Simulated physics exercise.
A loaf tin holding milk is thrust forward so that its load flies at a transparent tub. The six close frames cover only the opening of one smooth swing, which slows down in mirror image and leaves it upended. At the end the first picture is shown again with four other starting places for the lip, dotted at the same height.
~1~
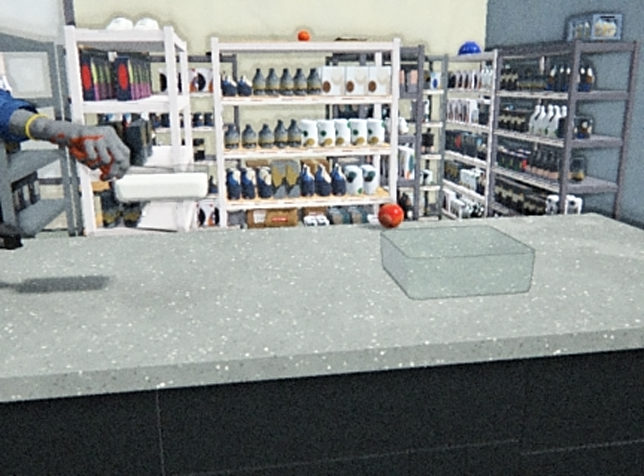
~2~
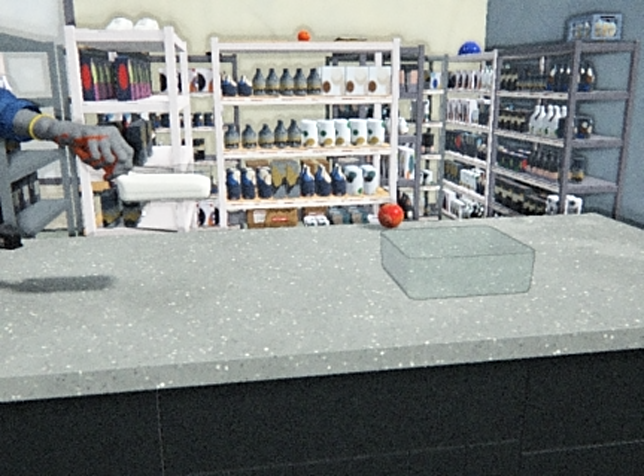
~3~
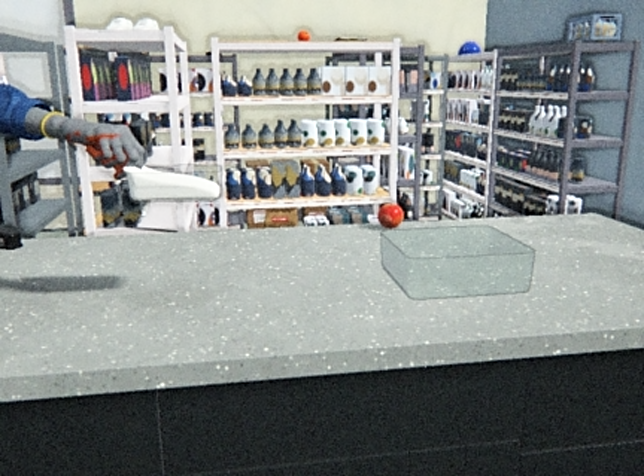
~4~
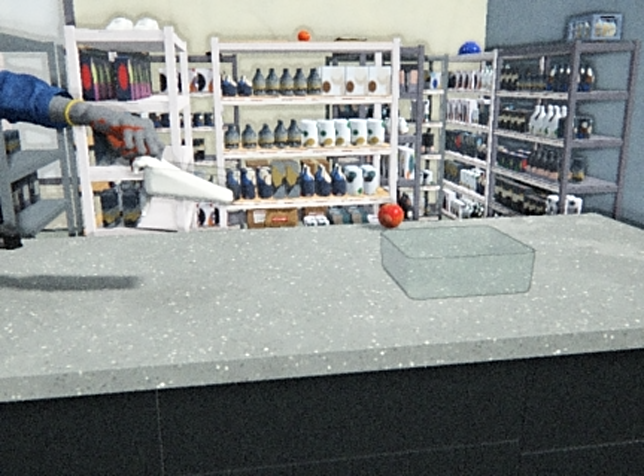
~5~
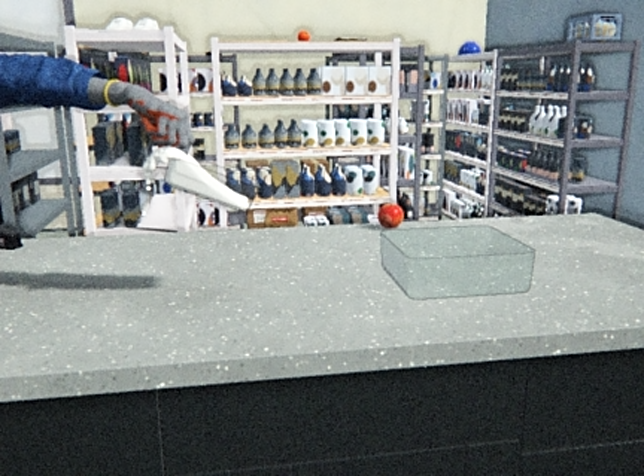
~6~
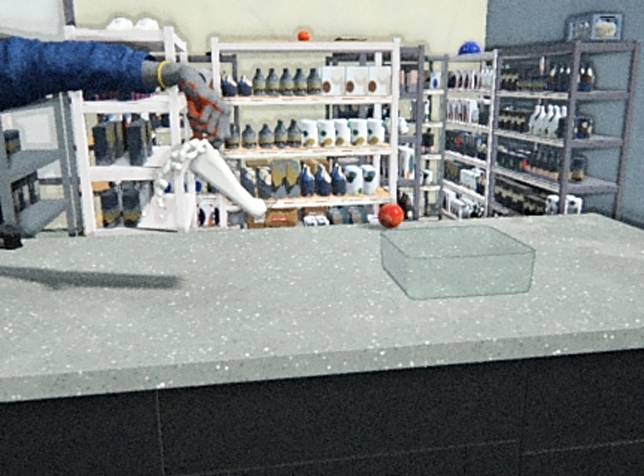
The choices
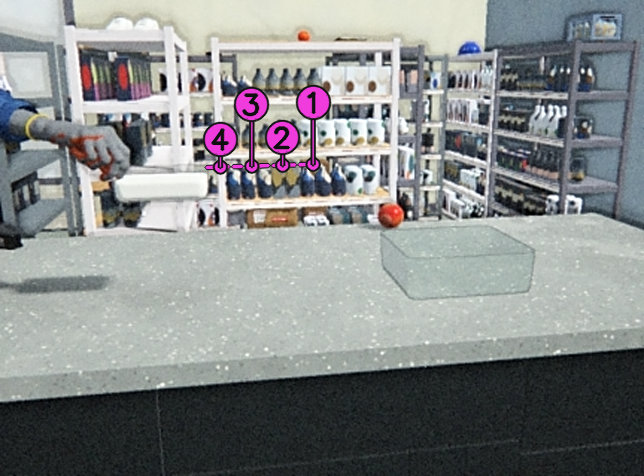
A gloved hand in a blue sleeve moves in from the left, carrying a white container rightward above a pale speckled counter and tilting its right end steadily downward, while white liquid shows at its rim. The fixed, level view faces a storeroom with shelves of bottles behind the counter. A clear tub sits motionless right of centre, beside a small red ball.
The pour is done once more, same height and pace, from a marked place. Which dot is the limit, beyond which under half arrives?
Use spot 2.
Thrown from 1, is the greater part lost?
No, that is safe.
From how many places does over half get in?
Two of the four.
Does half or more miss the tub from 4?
Yes.
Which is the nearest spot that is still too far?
3.
On the marked copy, 1 at (313, 164); 2 at (282, 165); 3 at (251, 166); 4 at (220, 167).
Choosing 1, about 71 % lands in the tub, 14 % falls short and 15 % goes beside or beyond.
Choosing 2, about 73 % lands in the tub, 16 % falls short and 11 % goes beside or beyond.
Choosing 3, about 23 % lands in the tub, 67 % falls short and 10 % goes beside or beyond.
Choosing 4, about 6 % lands in the tub, 90 % falls short and 4 % goes beside or beyond.
